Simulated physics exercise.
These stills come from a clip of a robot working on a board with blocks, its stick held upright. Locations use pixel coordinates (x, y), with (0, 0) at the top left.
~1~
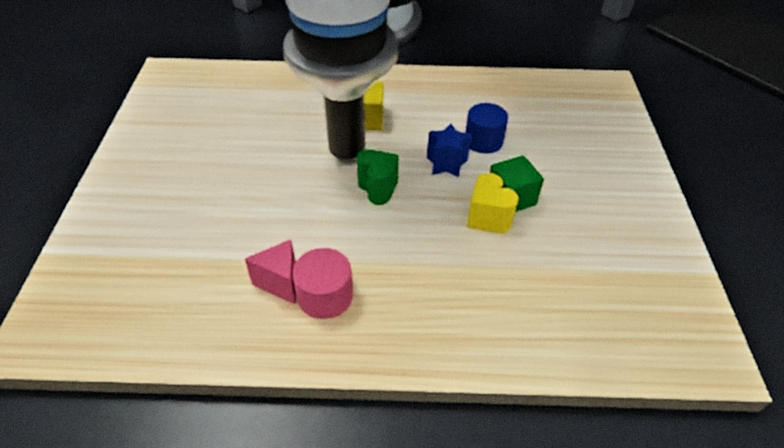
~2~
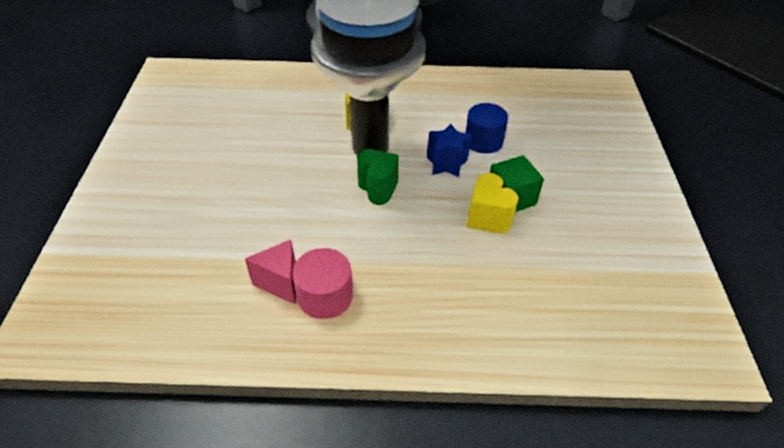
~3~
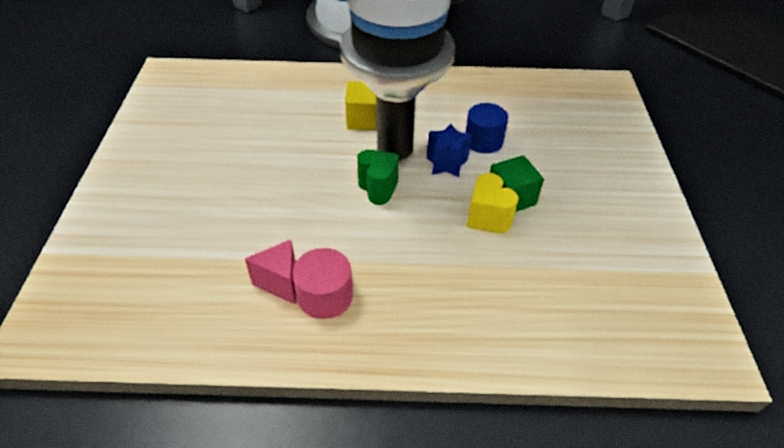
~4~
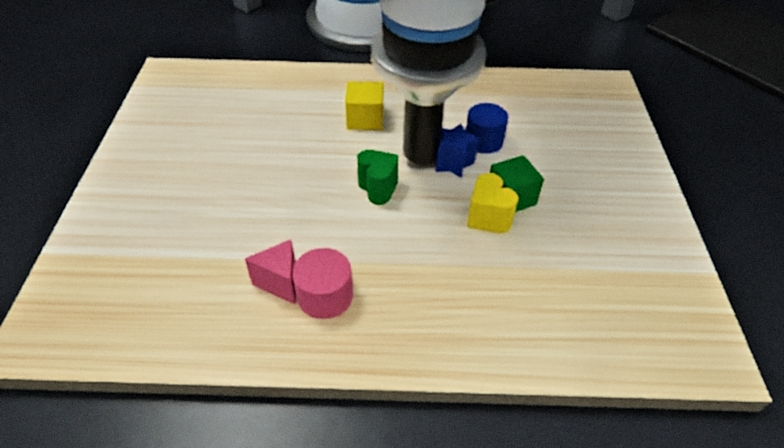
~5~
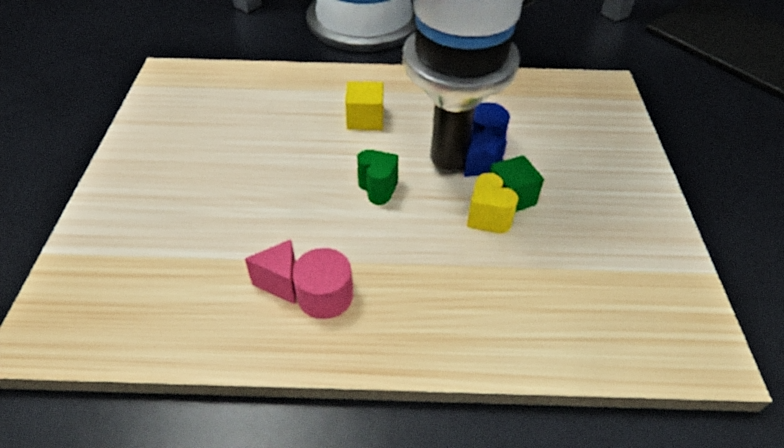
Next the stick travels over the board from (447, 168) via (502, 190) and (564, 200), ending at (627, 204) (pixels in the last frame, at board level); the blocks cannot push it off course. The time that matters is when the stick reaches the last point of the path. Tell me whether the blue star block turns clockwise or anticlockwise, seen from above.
In a top view, it turns counterclockwise.
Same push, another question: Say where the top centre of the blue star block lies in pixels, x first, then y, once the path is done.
The centre of its top will be at (524, 143).
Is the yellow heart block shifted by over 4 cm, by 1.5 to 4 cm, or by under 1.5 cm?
Its displacement is below 1.5 cm.
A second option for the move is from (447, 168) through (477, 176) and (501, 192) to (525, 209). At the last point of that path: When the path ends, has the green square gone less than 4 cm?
In short: No.
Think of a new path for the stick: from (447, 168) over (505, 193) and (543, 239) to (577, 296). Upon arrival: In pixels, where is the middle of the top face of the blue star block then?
Around (522, 143).
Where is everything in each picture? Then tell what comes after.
In the first picture, lower end of the stick at (347, 149), tops of blocks, blue star block at (450, 137), yellow heart block at (493, 191), green square at (518, 171).
In the second picture, stick at (370, 149), blocks as before.
In the third picture, stick at (395, 150), blocks as before.
In the fourth picture, stick at (421, 153), blue star block at (456, 136).
In the fifth picture, stick at (448, 159), blue star block at (485, 141), yellow heart block at (493, 191), green square at (518, 171).
What follows on the original path. One third of the way, stick at (505, 182); blue star block at (520, 143), turned 60° anticlockwise; green square at (543, 183), turned 20° anticlockwise.
Two thirds of the way, stick at (568, 191); blue star block at (524, 143), turned 85° anticlockwise; green square at (590, 202), turned 15° clockwise.
At the end, stick at (631, 195); blue star block at (524, 143), turned 85° anticlockwise; yellow heart block not moved; green square at (592, 204), turned 25° clockwise.
